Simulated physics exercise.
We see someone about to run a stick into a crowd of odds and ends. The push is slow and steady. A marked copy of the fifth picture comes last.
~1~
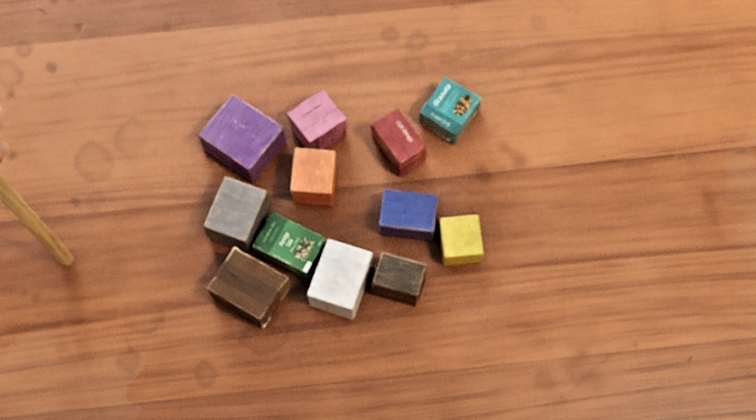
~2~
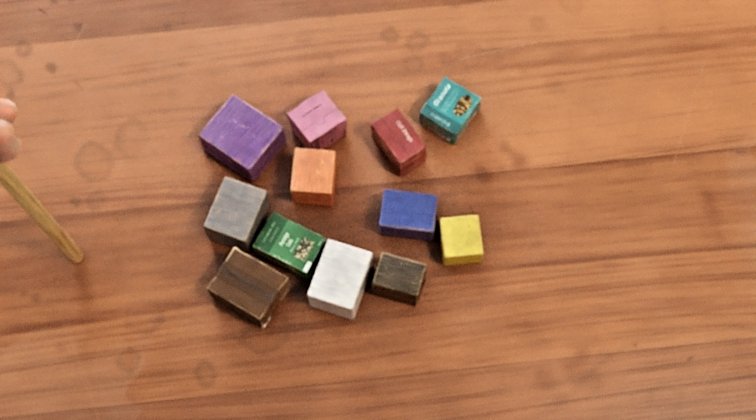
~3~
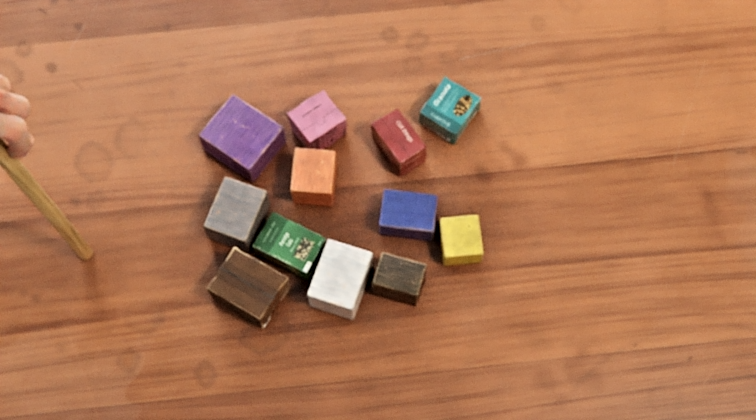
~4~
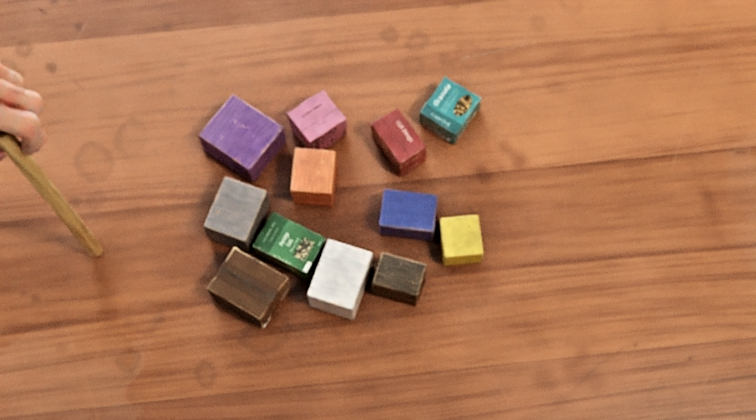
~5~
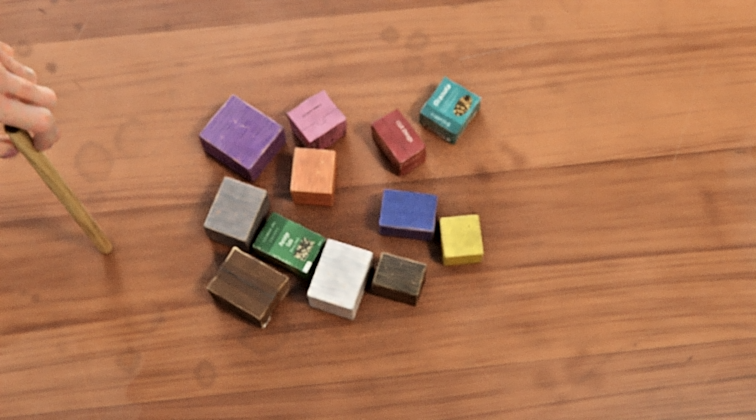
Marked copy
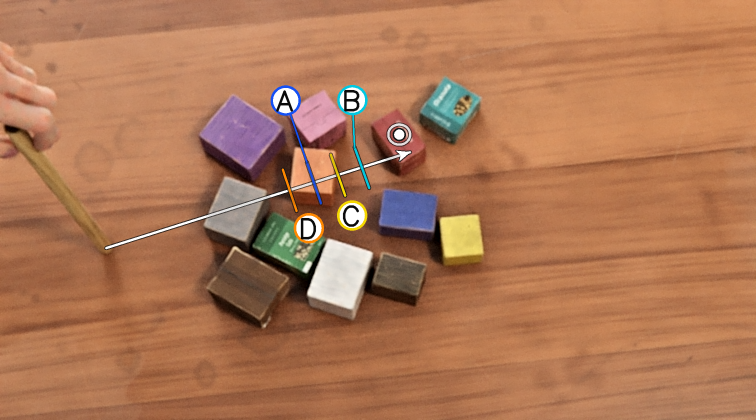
We see a loose cluster of coloured blocks and small boxes lying still on a wooden surface, while a hand enters at the left edge holding a stick and moves its tip slowly a short way to the right.
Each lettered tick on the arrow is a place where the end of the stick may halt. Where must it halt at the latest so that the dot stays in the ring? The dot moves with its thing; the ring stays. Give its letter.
Stop at C.
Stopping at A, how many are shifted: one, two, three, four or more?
Four or more.
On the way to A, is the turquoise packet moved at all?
No.
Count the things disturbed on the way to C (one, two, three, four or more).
It has moved four or more.
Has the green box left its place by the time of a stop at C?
Yes.
On the marked copy, A at (314, 183); B at (362, 168); C at (338, 175); D at (289, 191); the arrow from (106, 248) to (410, 152); the white dot at (399, 134).
Taking C. A third of the way, foot of the stick (191, 222).
Two thirds of the way, foot of the stick (275, 195); grey block (284, 218); green box (319, 259).
When it is over, foot of the stick (338, 175); orange block (362, 158); grey block (289, 219); the dot is still in its ring.
As for the rest, A keeps the dot in but is short; B shifts the dotted thing to (418, 131); D keeps the dot in but is short.
